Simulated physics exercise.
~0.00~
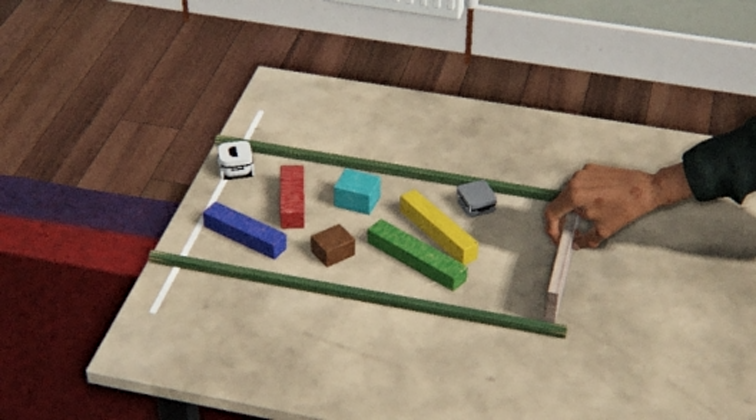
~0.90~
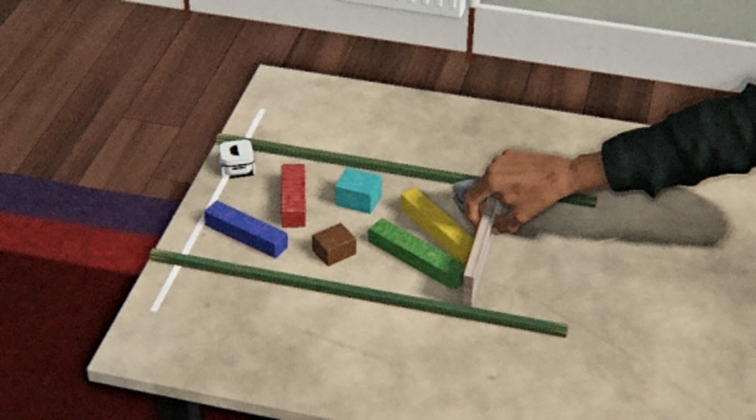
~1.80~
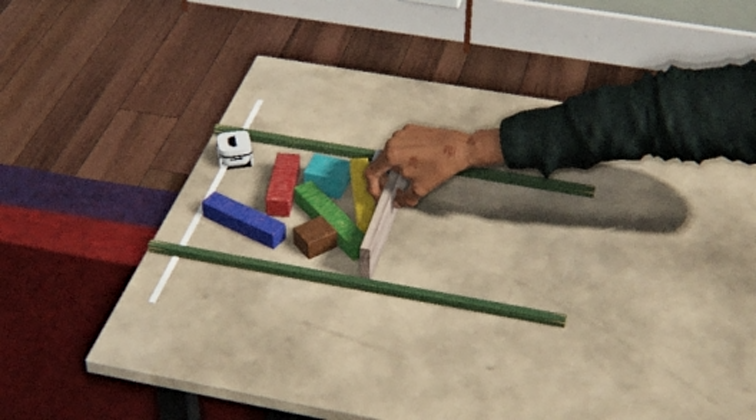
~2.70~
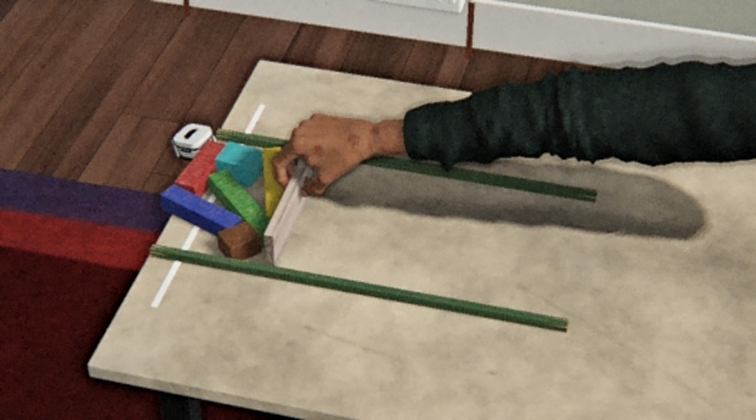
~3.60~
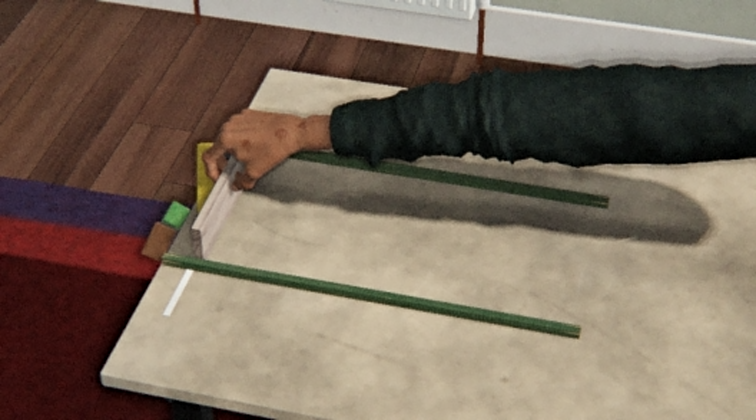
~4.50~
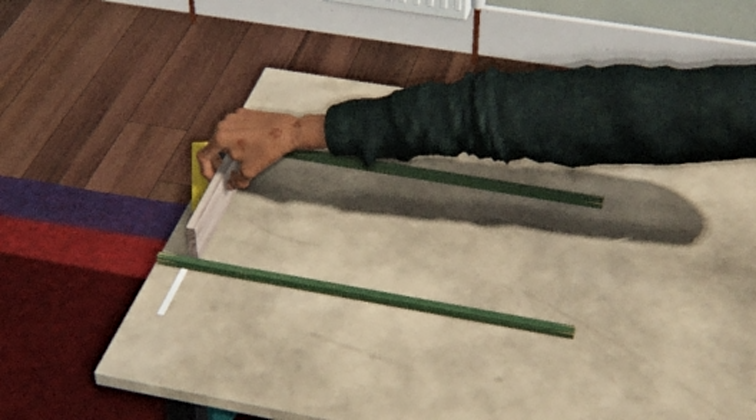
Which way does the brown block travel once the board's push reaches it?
The brown block moves to the left, toward the end of the table, and goes over the edge there.
